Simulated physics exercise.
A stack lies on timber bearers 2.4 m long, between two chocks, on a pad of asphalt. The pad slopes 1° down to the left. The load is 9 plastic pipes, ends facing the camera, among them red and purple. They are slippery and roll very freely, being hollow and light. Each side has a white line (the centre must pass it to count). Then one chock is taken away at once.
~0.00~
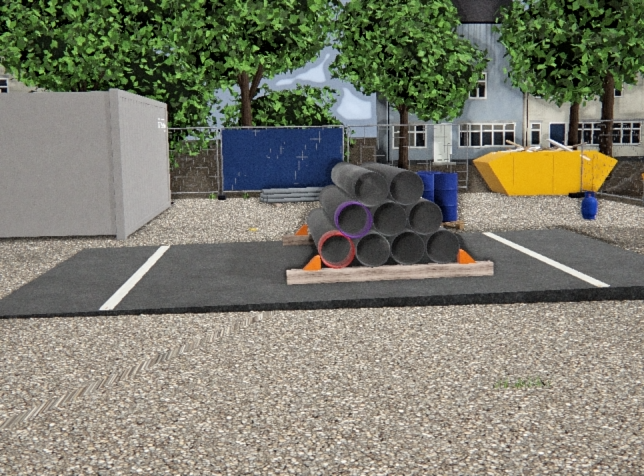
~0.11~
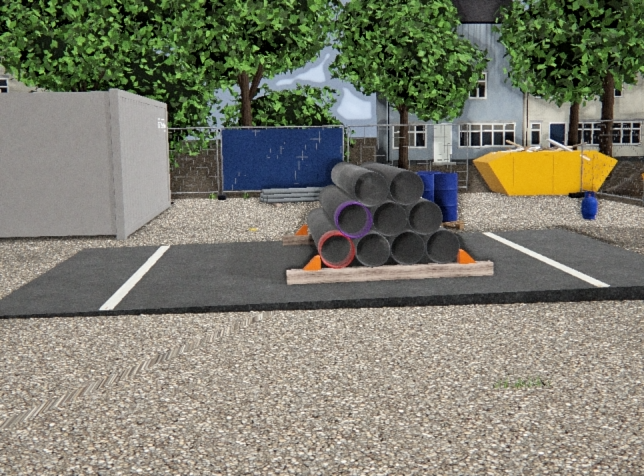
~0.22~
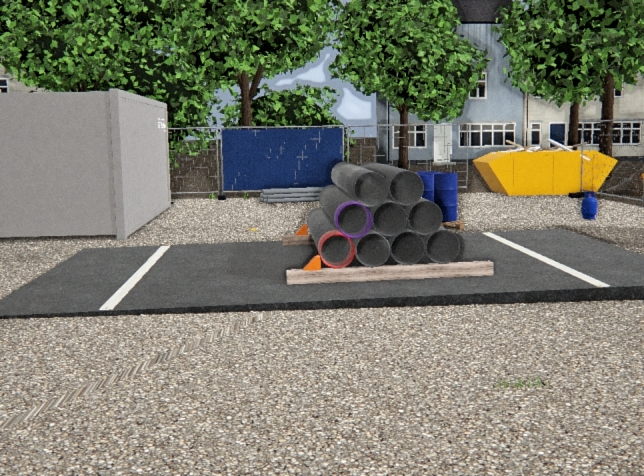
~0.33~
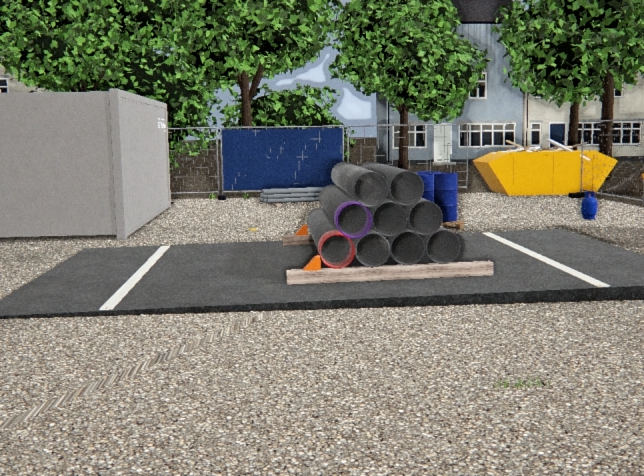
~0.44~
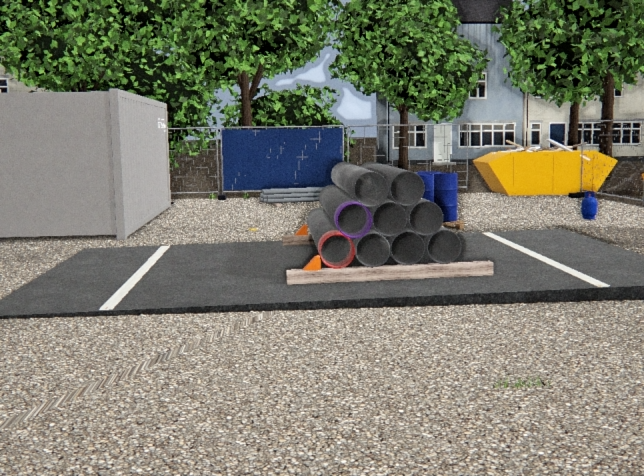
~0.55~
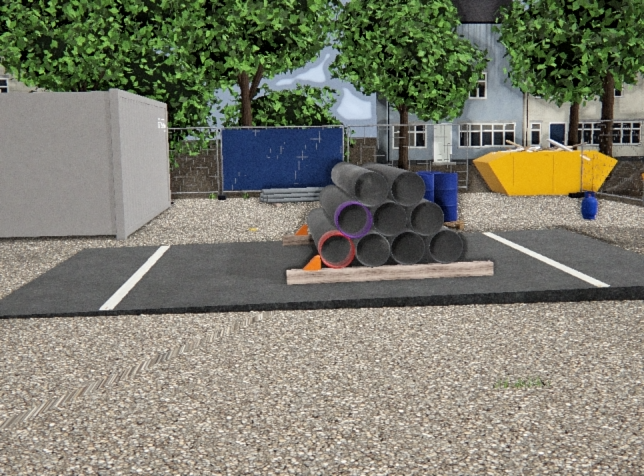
We see a stack of dark pipes, one rimmed in red and another in purple, resting on timber between two orange chocks on asphalt; the right chock disappears, and the pipes show no visible movement.
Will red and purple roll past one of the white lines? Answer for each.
Red keeps its middle inside the lines, purple stops short.
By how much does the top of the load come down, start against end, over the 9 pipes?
About 35 cm.
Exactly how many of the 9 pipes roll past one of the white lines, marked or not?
The count is 2.
By 3.5 s, red is on the bearers, 60 cm from the bearers' left end; purple is up on others, 80 cm from the bearers' left end, rolling right; 1 of 9 has crossed.
Finally (7.6 s), red is on the bearers, 60 cm from the bearers' left end; purple is up on others, 80 cm from the bearers' left end; 2 of 9 have crossed.
